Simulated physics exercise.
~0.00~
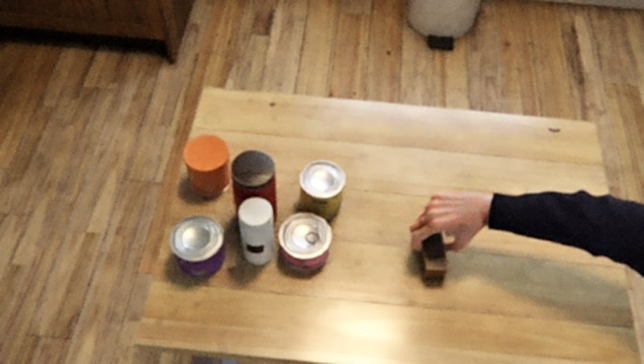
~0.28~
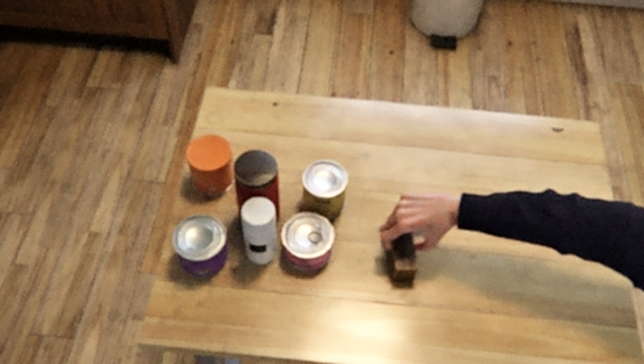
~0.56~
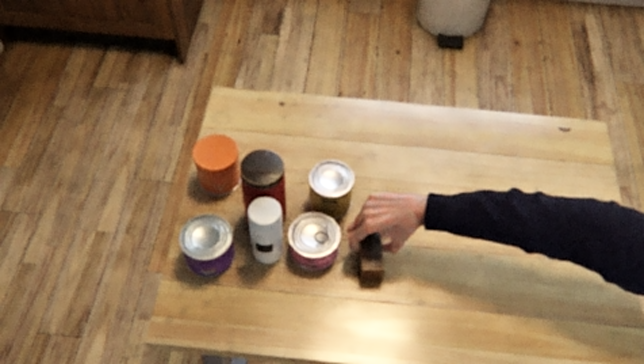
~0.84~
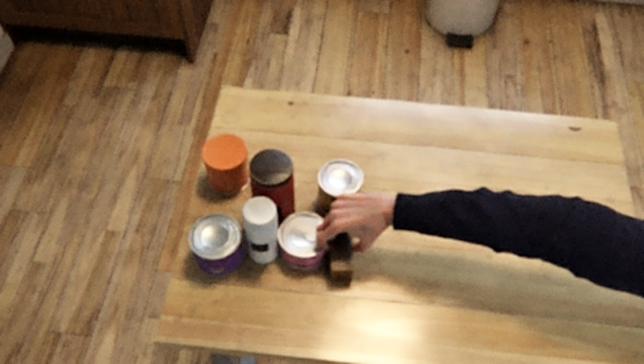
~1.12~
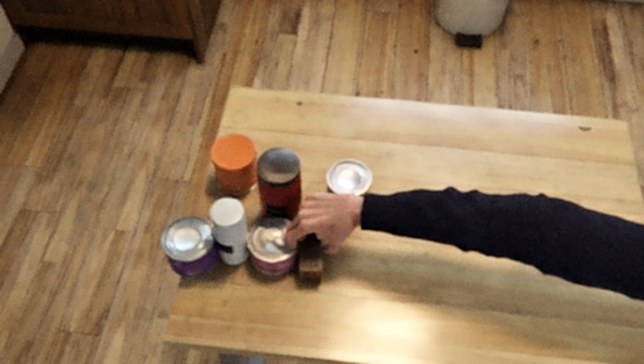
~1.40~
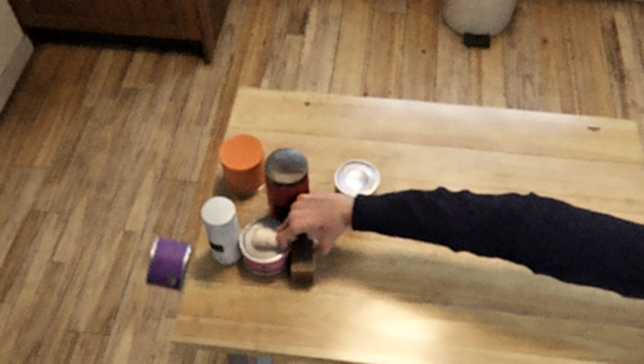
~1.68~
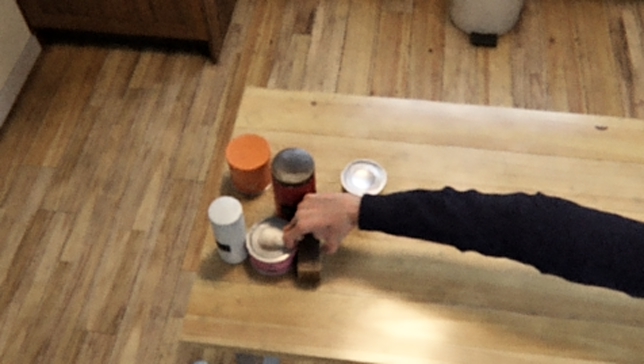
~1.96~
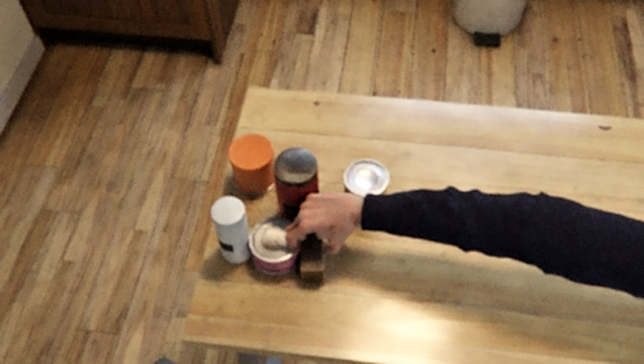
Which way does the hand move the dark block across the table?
The hand moves the block to the left, toward the group of containers.
